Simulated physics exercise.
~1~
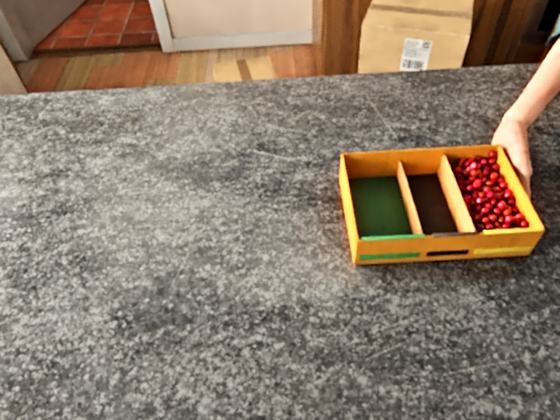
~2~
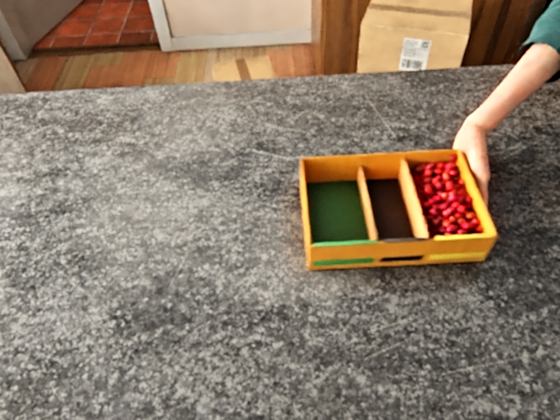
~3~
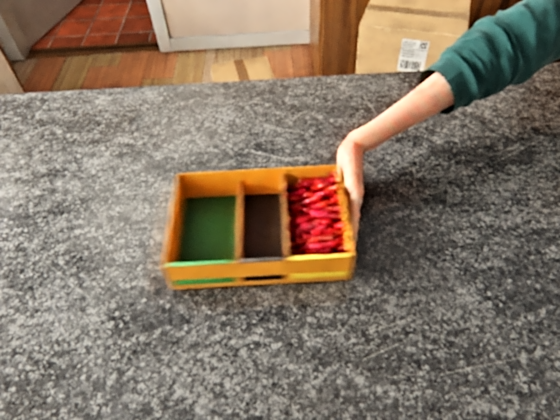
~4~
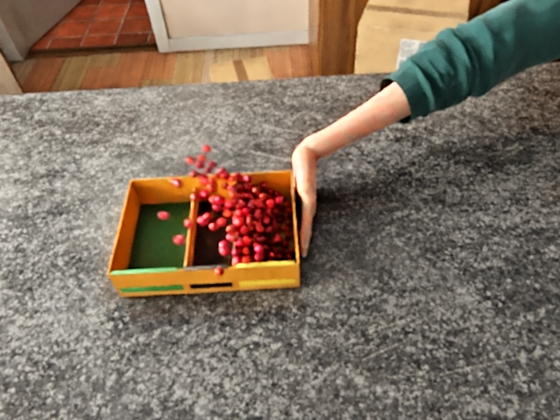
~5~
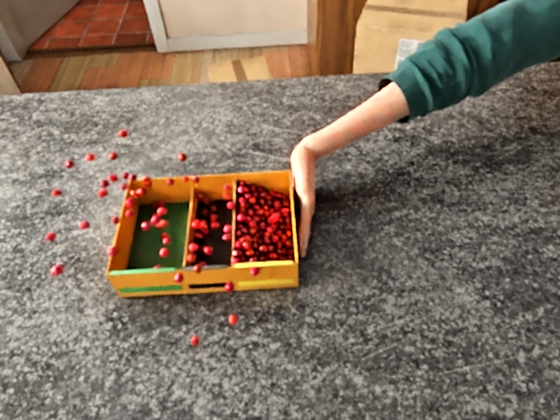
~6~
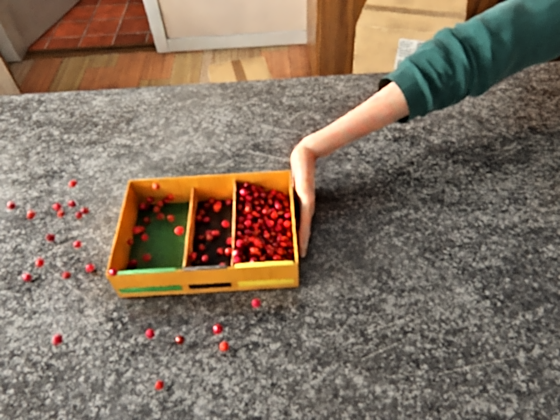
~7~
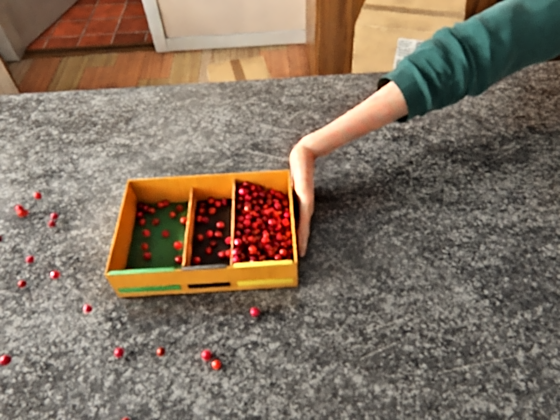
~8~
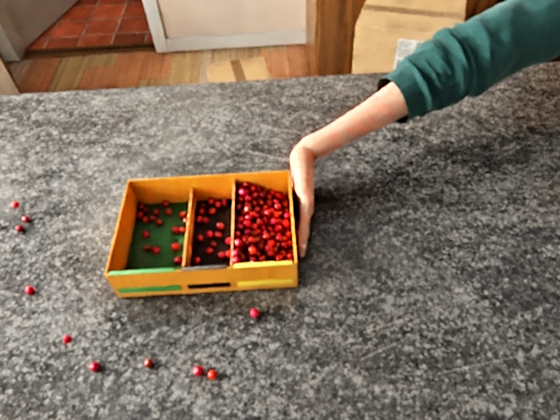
The clip opens on a speckled gray countertop where a hand holds the right end of a shallow yellow tray, its three compartments showing green, black and a heap of red cranberries. The hand, followed by a green-sleeved arm, pushes the tray leftward with growing speed. When the tray stops abruptly, cranberries surge over the dividers to the left. Some land in the black and green sections, while others fly out and bounce across the counter. Finally, most berries remain in the right compartment, with several scattered outside and the hand still against the tray.
